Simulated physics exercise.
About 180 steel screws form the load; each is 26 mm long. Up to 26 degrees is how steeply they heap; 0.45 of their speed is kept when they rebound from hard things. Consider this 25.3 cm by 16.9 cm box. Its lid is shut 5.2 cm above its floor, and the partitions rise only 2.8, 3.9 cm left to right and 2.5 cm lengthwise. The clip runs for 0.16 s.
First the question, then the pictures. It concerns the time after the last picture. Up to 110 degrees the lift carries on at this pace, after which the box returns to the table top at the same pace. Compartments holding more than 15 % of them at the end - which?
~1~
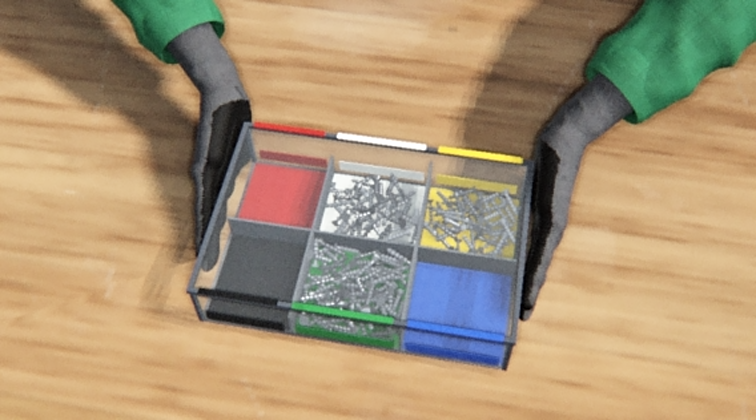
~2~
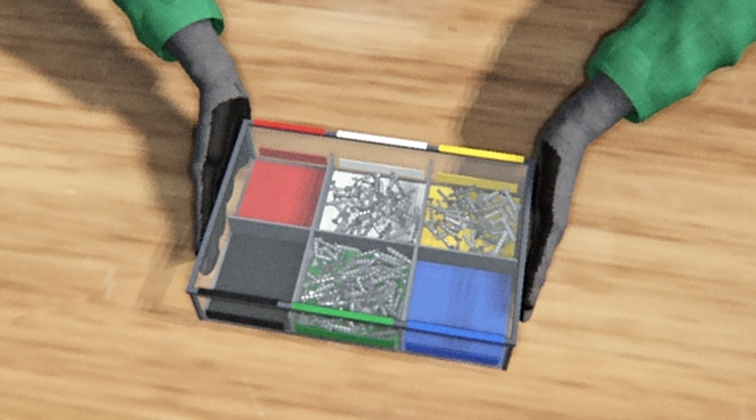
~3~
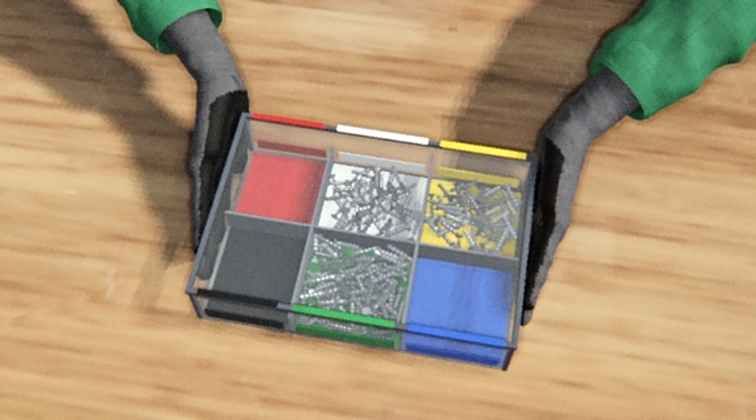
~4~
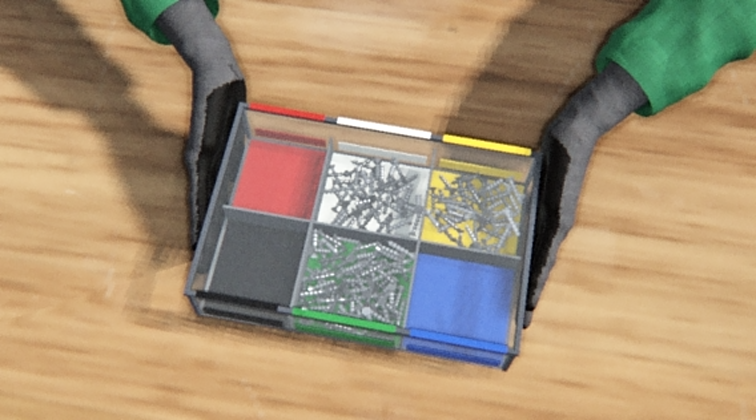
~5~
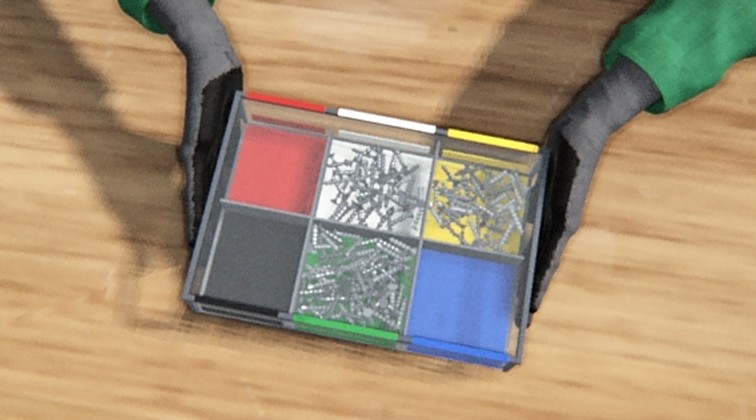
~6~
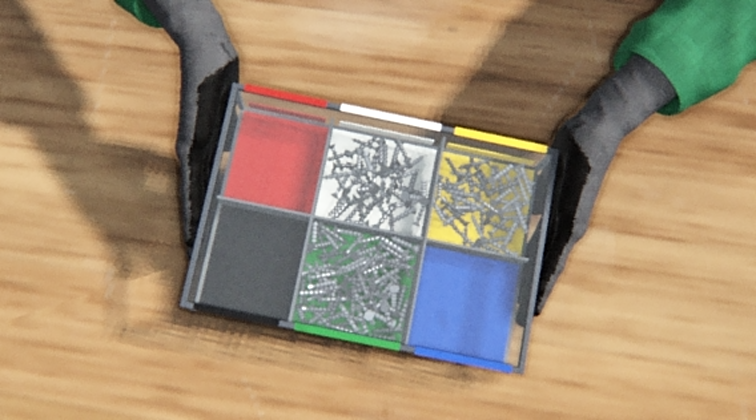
Red compartment no, blue compartment yes, green compartment yes, yellow compartment no, white compartment no, black compartment no.
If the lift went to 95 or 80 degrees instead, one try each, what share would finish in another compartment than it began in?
Roughly 50 percent for the first try and 45 percent for the second.
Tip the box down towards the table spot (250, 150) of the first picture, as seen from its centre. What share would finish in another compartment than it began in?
Something like 45 per cent of the pieces.
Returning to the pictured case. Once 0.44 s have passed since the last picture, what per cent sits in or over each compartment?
Red 0; blue 20; green 60; yellow 10; white 10; black 0.
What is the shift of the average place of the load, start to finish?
I'd put the distance at roughly 6.0 cm.
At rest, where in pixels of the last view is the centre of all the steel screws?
After settling, the middle sits near (383, 312).
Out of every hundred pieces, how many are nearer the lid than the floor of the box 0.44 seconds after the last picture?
Around 80 %.
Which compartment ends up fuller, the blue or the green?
It's the green one that holds more.
Then, 0.44 s after the last picture, tilt 109 degrees; blue 20 %, green 60 %, yellow 10 %, white 10 %.
Then, 0.74 s after the last picture, tilt 45 degrees; blue 30 %, green 70 %.
Then, 1.14 s after the last picture, tilt 0 degrees; blue 30 %, green 70 %.
In the end, red 0 %, blue 30 %, green 70 %, yellow 0 %, white 0 %, black 0 %.
